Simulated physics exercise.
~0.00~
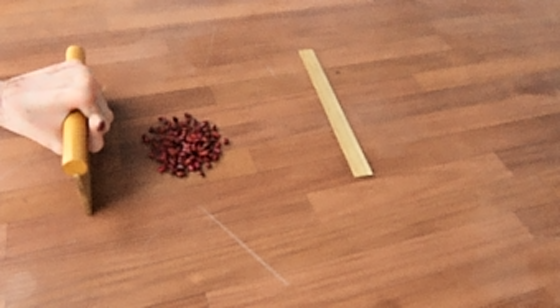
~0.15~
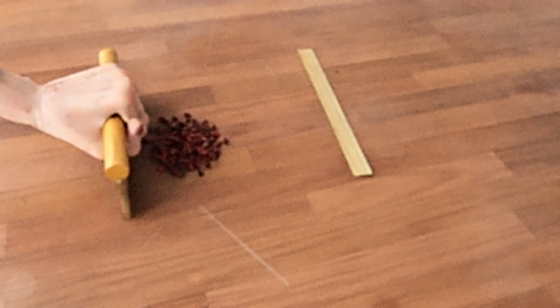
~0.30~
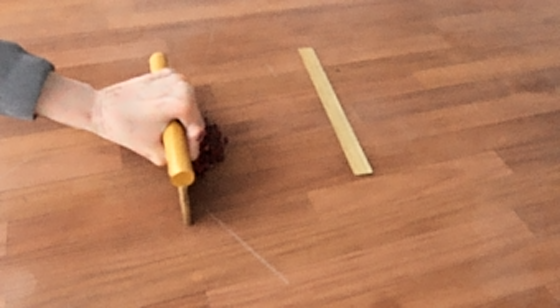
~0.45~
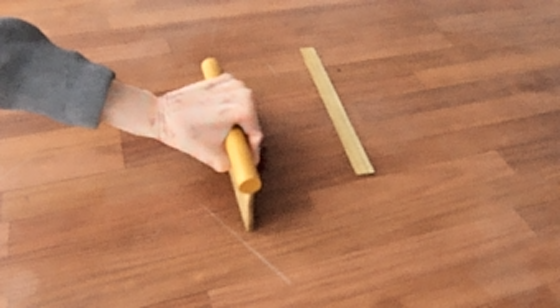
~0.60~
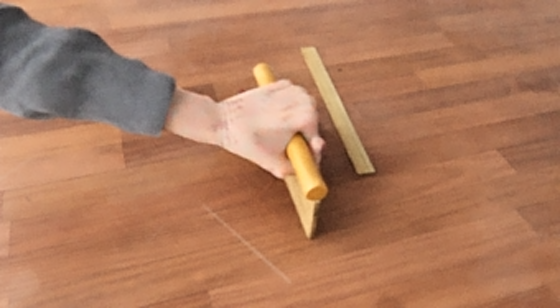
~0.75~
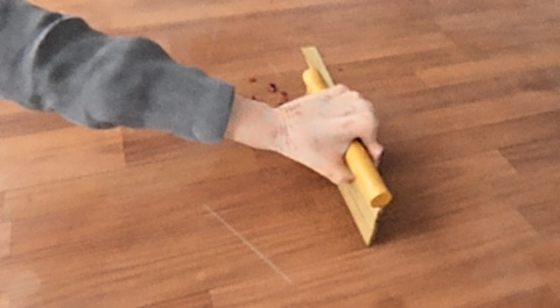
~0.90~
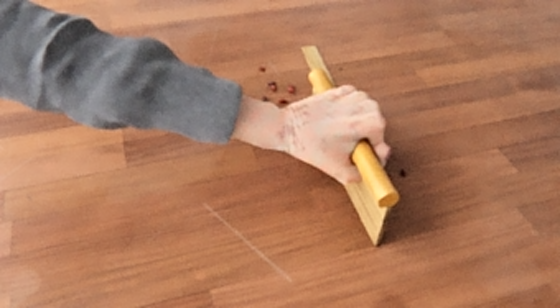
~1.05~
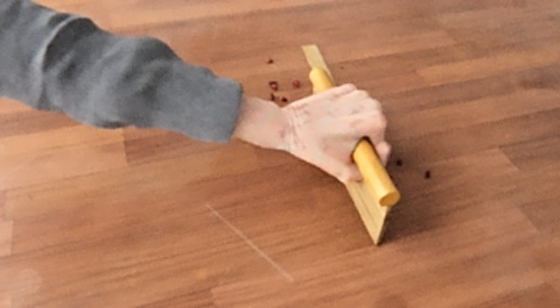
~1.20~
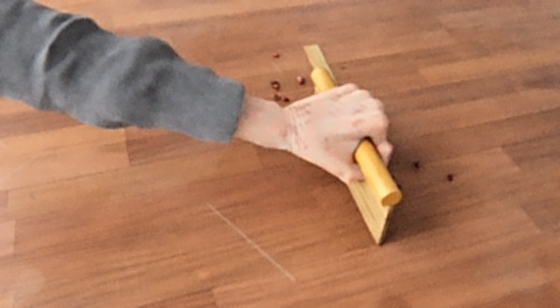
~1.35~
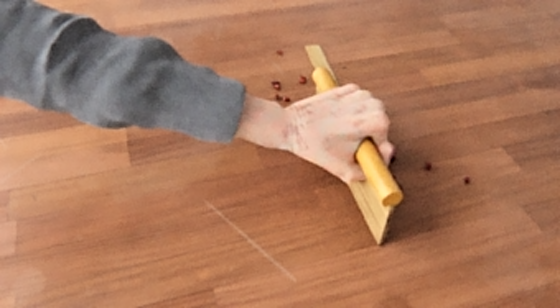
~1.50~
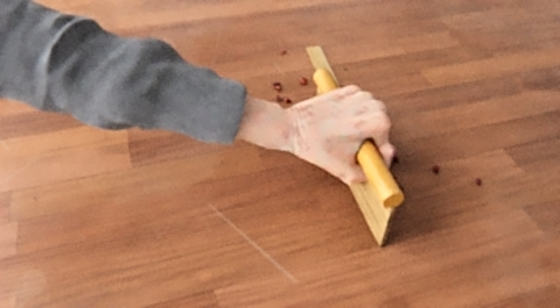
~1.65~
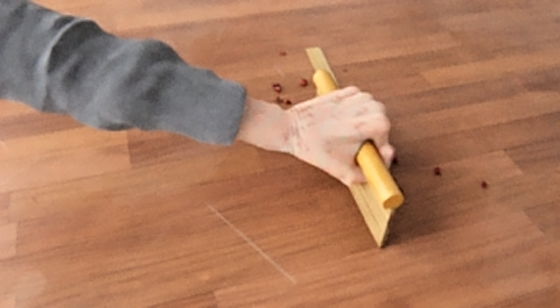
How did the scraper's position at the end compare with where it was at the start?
At the start the scraper was on the left side, to the left of the bean pile. By the end it was well over to the right, resting against the pale strip.
